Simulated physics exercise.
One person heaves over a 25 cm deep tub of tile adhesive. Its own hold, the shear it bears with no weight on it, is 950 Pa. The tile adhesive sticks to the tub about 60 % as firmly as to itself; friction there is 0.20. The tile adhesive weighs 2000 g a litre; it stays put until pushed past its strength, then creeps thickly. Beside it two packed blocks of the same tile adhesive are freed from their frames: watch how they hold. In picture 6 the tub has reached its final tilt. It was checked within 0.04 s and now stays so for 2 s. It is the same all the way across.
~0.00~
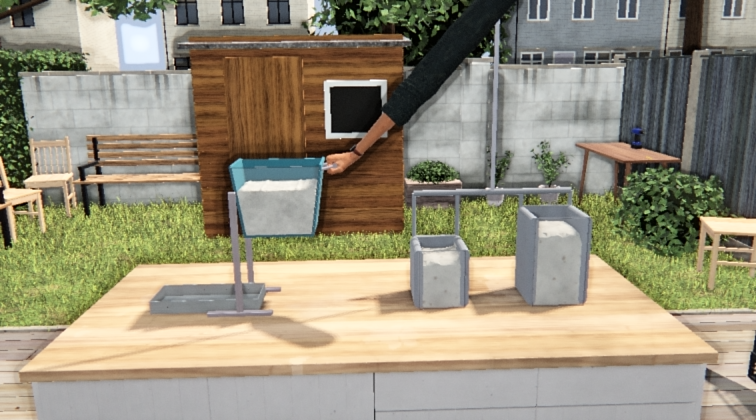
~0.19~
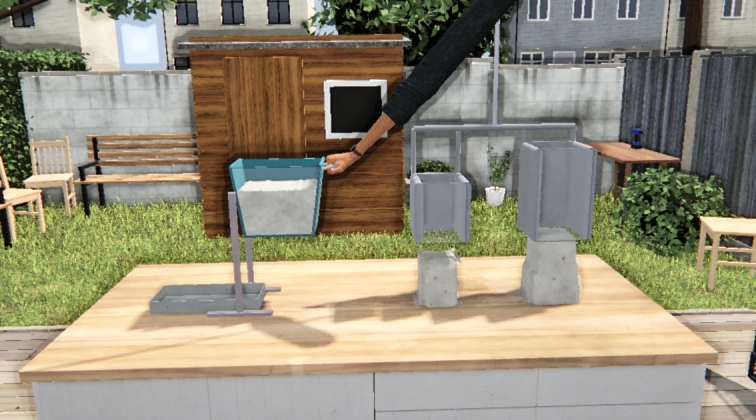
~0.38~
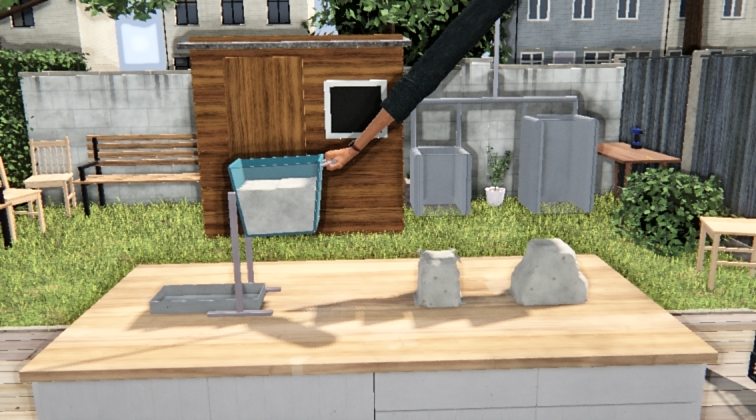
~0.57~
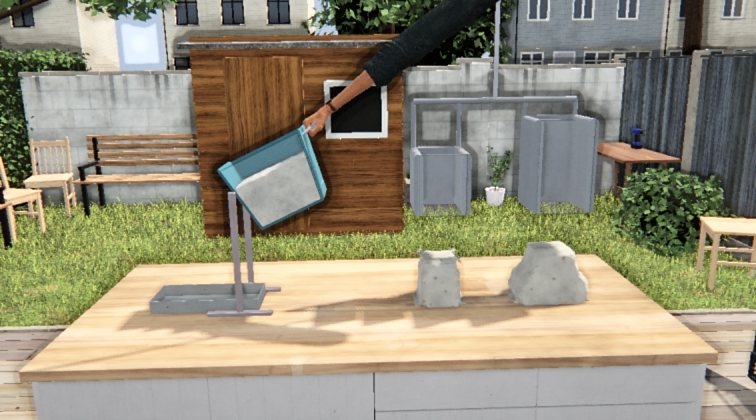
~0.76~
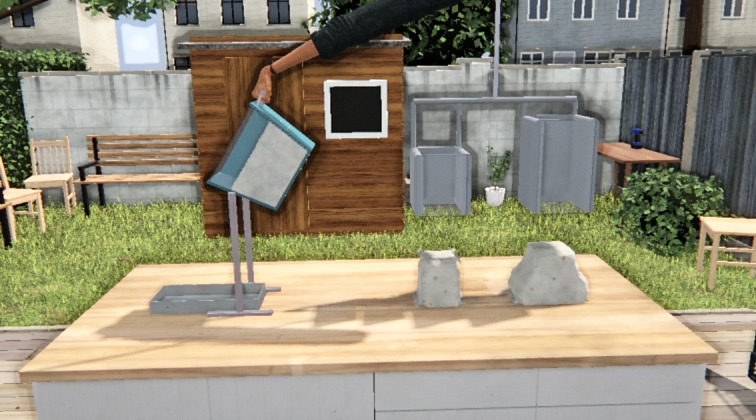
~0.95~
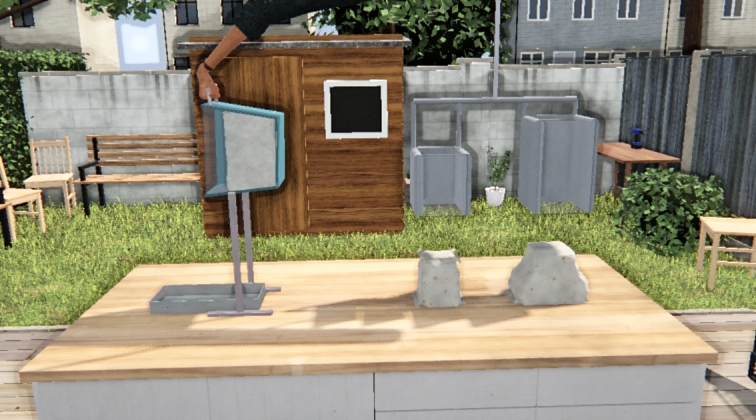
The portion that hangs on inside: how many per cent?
Close to 50 per cent.
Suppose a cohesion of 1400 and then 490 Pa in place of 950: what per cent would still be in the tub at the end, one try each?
In turn about 90 %, 45 %.
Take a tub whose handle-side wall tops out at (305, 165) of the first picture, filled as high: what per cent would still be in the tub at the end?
It would be near 100 %.
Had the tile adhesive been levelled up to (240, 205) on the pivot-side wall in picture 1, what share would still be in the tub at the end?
It would be near 75 %.
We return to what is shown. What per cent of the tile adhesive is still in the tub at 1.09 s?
About 100 %.
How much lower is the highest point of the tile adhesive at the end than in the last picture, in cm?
Some 15 cm.
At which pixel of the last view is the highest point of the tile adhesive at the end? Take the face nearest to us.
Near (252, 157).
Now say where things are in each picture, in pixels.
Handle-side rim at (319, 166), tilt 0 degrees; crest of the tile adhesive at (240, 190); block heights 18 cm, 29 cm (left to right), in the first frame.
Handle-side rim at (319, 166), tilt 0 degrees; crest of the tile adhesive at (240, 190); block heights 18 cm, 26 cm (left to right), in the second frame.
Handle-side rim at (317, 162), tilt 2 degrees; crest of the tile adhesive at (313, 186); block heights 18 cm, 21 cm (left to right), in the third frame.
Handle-side rim at (297, 132), tilt 25 degrees; crest of the tile adhesive at (301, 157); block heights 18 cm, 21 cm (left to right), in the fourth frame.
Handle-side rim at (250, 105), tilt 58 degrees; crest of the tile adhesive at (269, 125); block heights 18 cm, 21 cm (left to right), in the fifth frame.
Handle-side rim at (202, 107), tilt 88 degrees; crest of the tile adhesive at (226, 114); block heights 18 cm, 21 cm (left to right), in the sixth frame.
After 1.09 s, the tub is at 88 degrees and holds 100 %.
After 1.26 s, the tub is at 88 degrees and holds 77 %.
After 1.43 s, the tub is at 88 degrees and holds 58 %.
After 1.60 s, the tub is at 88 degrees and holds 50 %.
After 2.95 s, the tub is at 88 degrees and holds 50 %.
